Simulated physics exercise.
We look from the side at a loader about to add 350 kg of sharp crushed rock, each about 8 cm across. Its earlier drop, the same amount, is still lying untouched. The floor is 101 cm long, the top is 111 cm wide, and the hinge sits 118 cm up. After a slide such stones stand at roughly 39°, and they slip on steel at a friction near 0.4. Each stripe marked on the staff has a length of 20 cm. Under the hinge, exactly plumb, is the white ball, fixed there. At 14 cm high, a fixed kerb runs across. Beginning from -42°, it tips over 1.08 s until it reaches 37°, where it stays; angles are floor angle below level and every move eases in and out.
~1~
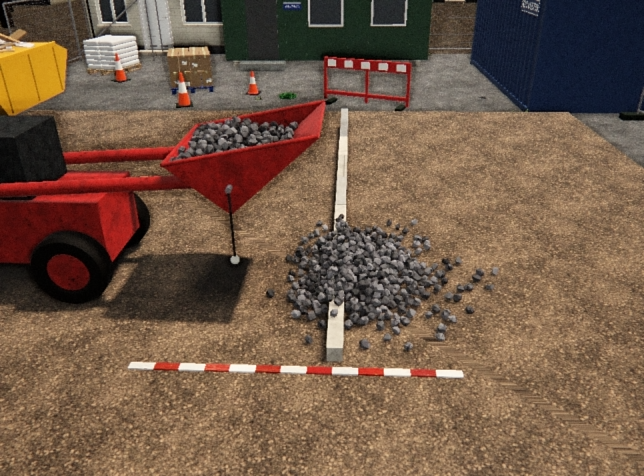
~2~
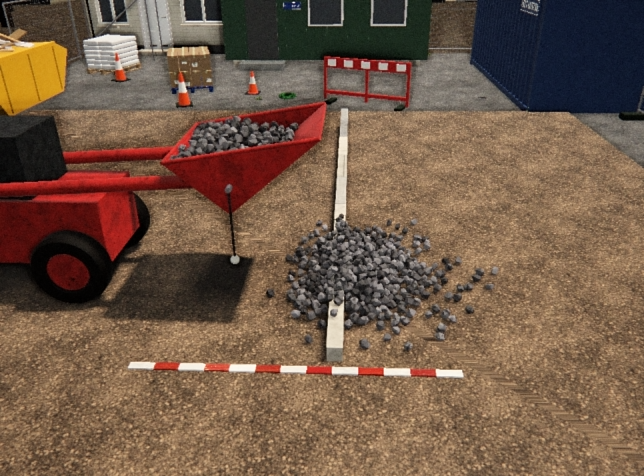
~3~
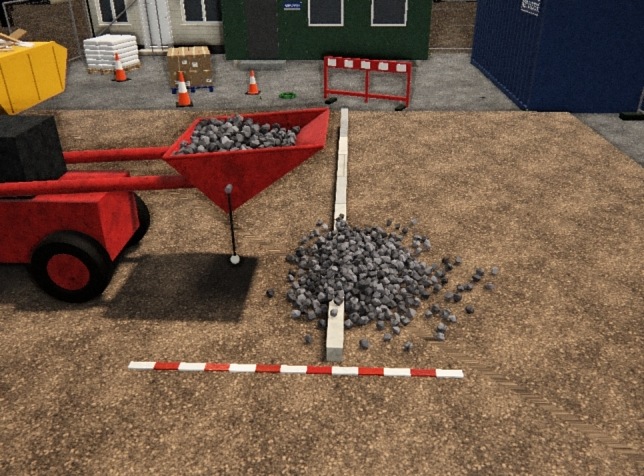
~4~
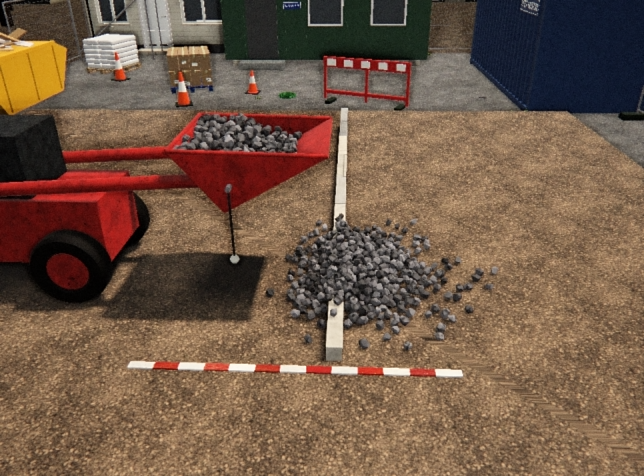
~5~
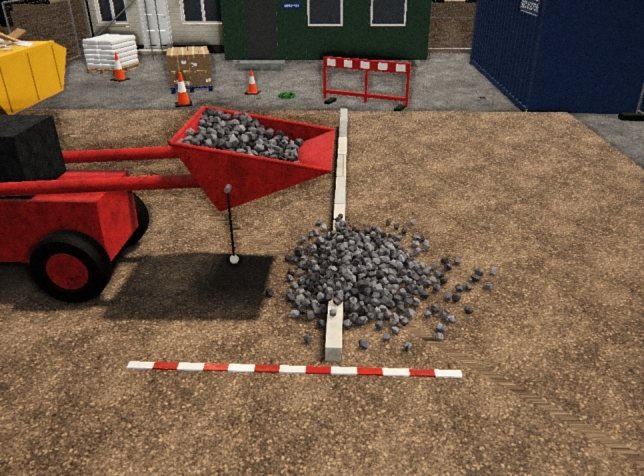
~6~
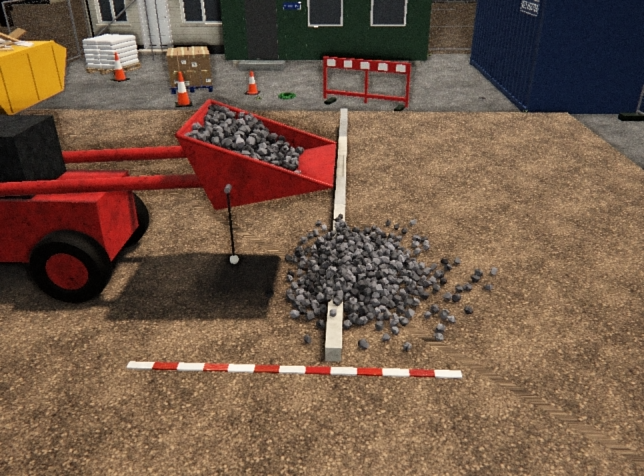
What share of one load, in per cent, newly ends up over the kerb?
39 %.
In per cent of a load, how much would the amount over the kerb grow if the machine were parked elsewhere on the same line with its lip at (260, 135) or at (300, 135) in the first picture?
I'd expect near 0 per cent first and near 15 per cent next.
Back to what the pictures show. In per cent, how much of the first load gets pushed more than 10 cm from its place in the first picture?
I'd put it at about 5 per cent.
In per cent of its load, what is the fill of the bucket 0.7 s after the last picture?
It still holds about 85 per cent.
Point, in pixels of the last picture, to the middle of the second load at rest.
I'd say close to (331, 261).
Then, 0.4 s after the last picture the floor is at 25°; in per cent of one load, 100 in the bucket, 29 on this side of the kerb, 71 over the kerb; the foremost stones are at (474, 281).
Then, 0.7 s after the last picture the floor is at 37°; in per cent of one load, 87 in the bucket, 42 on this side of the kerb, 71 over the kerb; the foremost stones are at (474, 281).
Then, 1.1 s after the last picture the floor is at 37°; in per cent of one load, 38 in the bucket, 74 on this side of the kerb, 88 over the kerb; the foremost stones are at (474, 281).
Then, 3.8 s after the last picture the floor is at 37°; in per cent of one load, 0 in the bucket, 90 on this side of the kerb, 110 over the kerb; the foremost stones are at (474, 281). Net gain over the kerb, 39.
